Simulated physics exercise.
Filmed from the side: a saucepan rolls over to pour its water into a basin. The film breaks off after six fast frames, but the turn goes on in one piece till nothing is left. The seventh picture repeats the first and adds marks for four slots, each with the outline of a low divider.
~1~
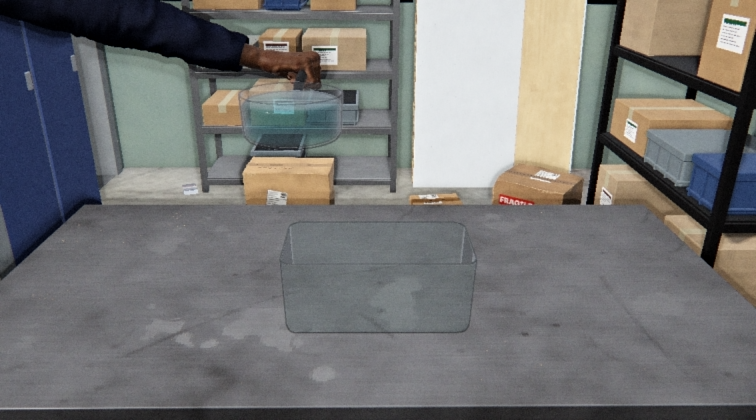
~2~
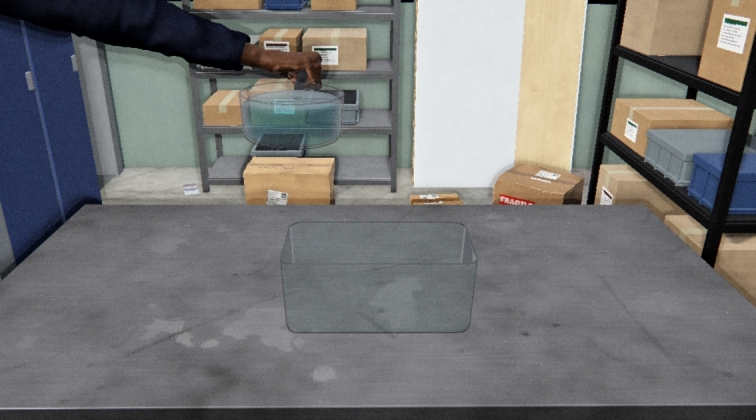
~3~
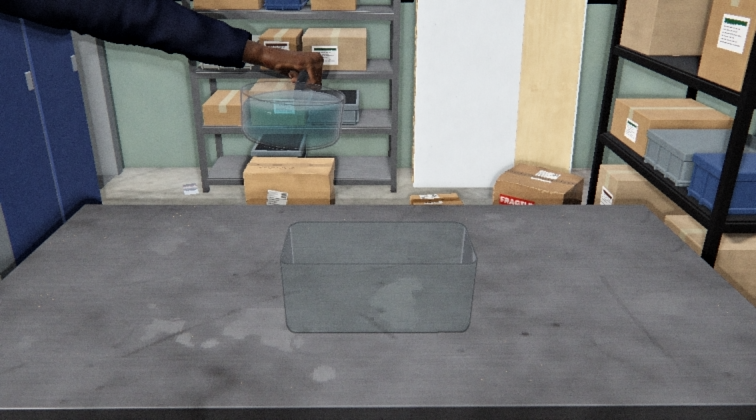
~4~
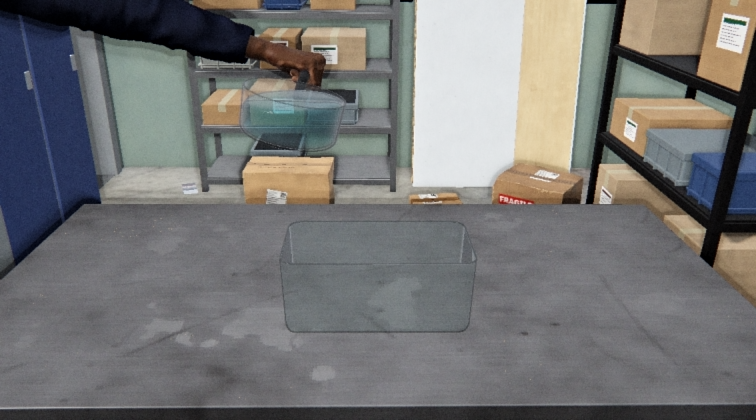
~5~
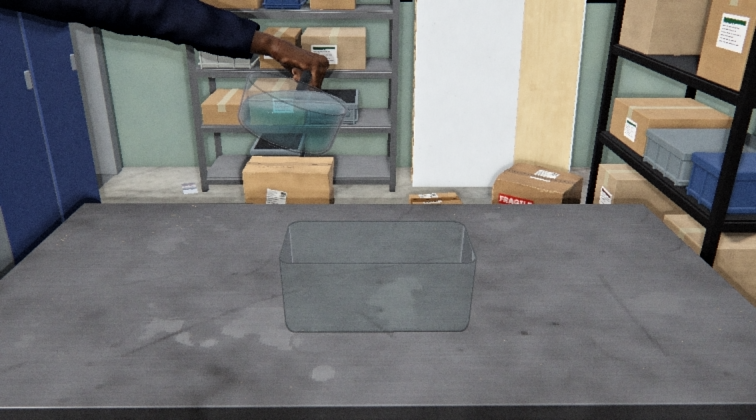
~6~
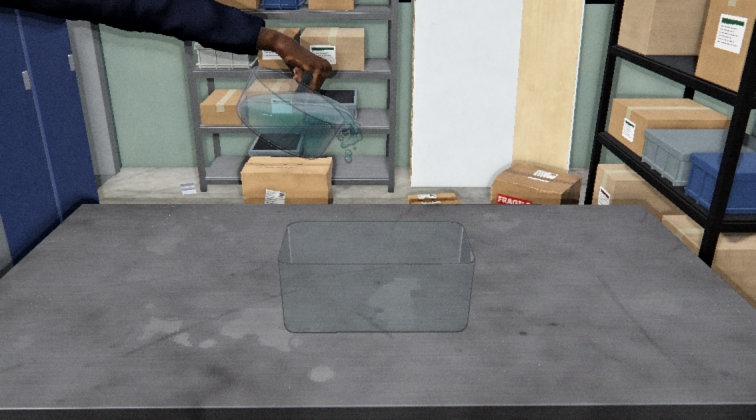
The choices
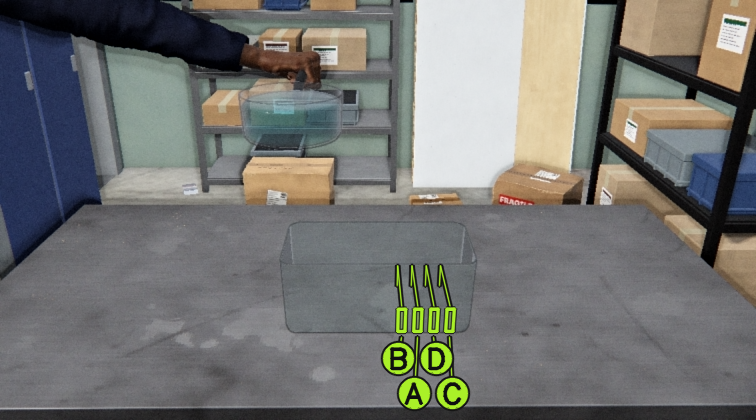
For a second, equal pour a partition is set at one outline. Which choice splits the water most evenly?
Go for B.
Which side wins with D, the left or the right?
The left one.
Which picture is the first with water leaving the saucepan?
Picture 5.
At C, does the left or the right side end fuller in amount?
The left side.
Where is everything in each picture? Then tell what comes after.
In the first frame, upright, lip at (341, 92); basin from (286, 329) to (469, 329); nothing has left yet.
In the second frame, upright, lip at (342, 93); nothing has left yet.
In the third frame, tipped about 5°, lip at (343, 97); nothing has left yet.
In the fourth frame, tipped about 12°, lip at (344, 102); nothing has left yet.
In the fifth frame, tipped about 21°, lip at (345, 110); water is over the lip, down to (345, 110).
In the sixth frame, tipped about 31°, lip at (344, 120); water is over the lip, down to (348, 158).
On the marked copy, A at (417, 337); B at (401, 337); C at (449, 336); D at (433, 336).
With A, about 81 % ends left of the wall and 17 % right of it.
With B, about 52 % ends left of the wall and 46 % right of it.
With C, about 87 % ends left of the wall and 12 % right of it.
With D, about 93 % ends left of the wall and 6 % right of it.
